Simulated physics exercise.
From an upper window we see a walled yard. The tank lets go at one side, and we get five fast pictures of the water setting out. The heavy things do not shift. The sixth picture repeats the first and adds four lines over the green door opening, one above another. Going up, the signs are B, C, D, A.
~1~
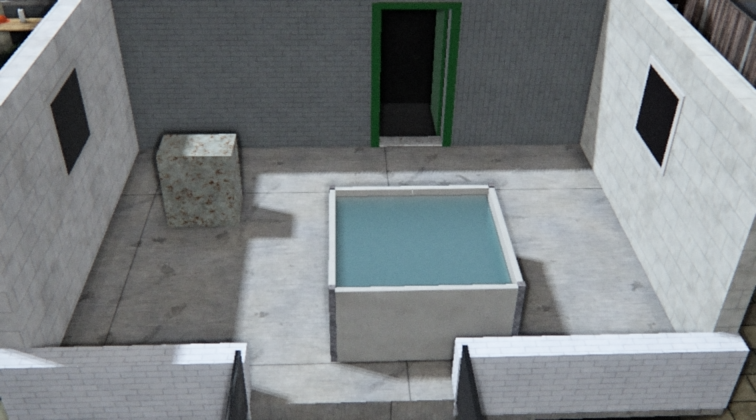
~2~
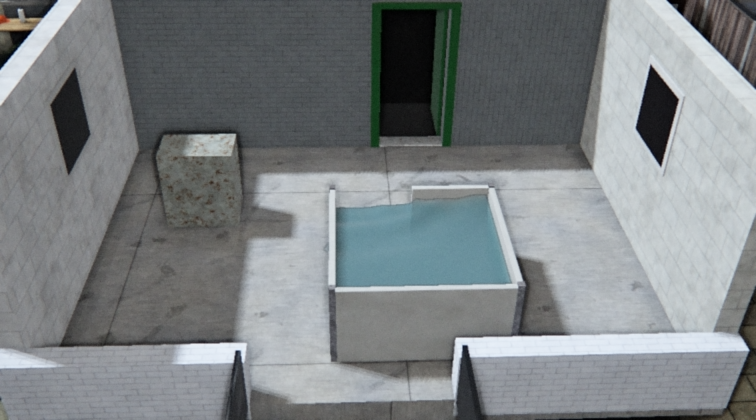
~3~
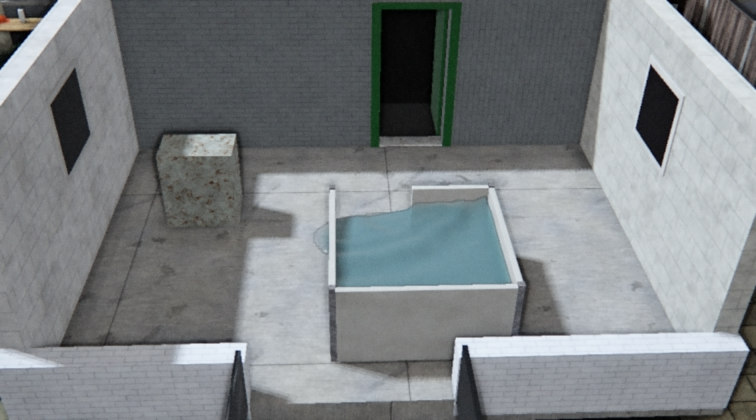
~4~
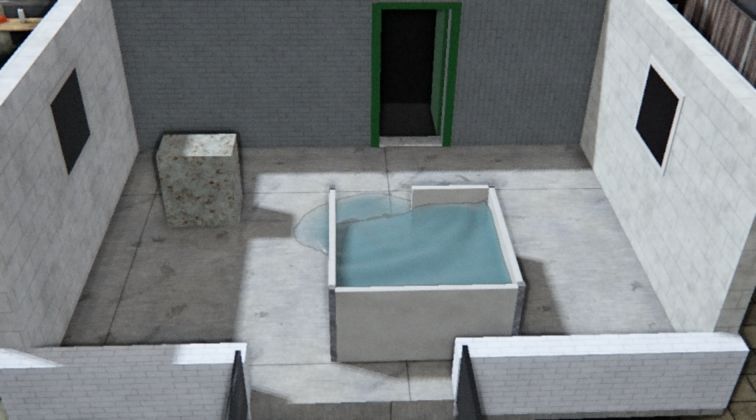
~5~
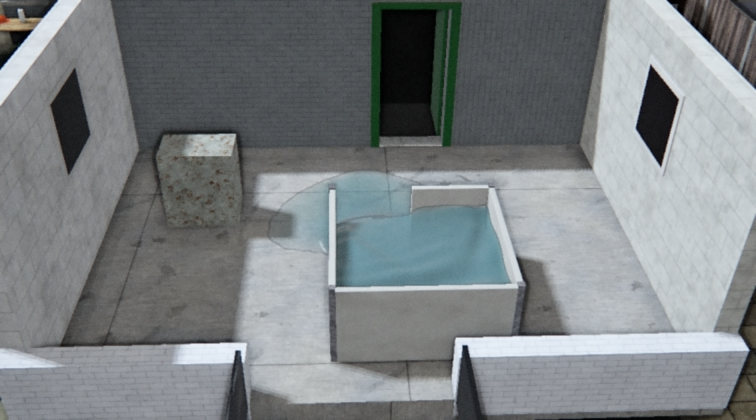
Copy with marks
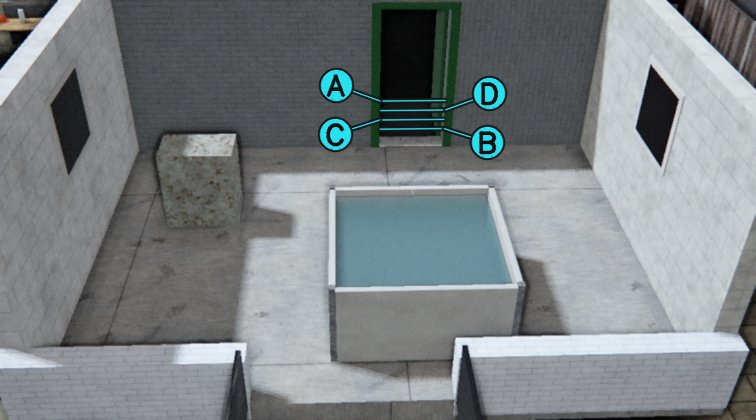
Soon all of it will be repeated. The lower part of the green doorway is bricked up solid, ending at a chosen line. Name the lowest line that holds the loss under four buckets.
The limit is B.
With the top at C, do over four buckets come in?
No, that is safe.
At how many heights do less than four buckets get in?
All of the four.
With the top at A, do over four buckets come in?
No.
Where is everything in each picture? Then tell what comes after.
Water in the tank at rest, its middle at (419, 240); foot of the green doorway at (411, 146); open gate at (352, 337).
Water covers 1 % of the ground, its front hidden from here.
Water covers 3 % of the ground, its front hidden from here.
Water covers 6 % of the ground, its front hidden from here.
Water covers 12 % of the ground and shows as far out as (351, 173).
On the marked copy, A at (413, 100); B at (411, 128); C at (412, 119); D at (412, 110); from the bottom up B, C, D, A.
Choosing A, nothing gets over.
Choosing B, a bucket or two gets in.
Choosing C, nothing gets over.
Choosing D, nothing gets over.
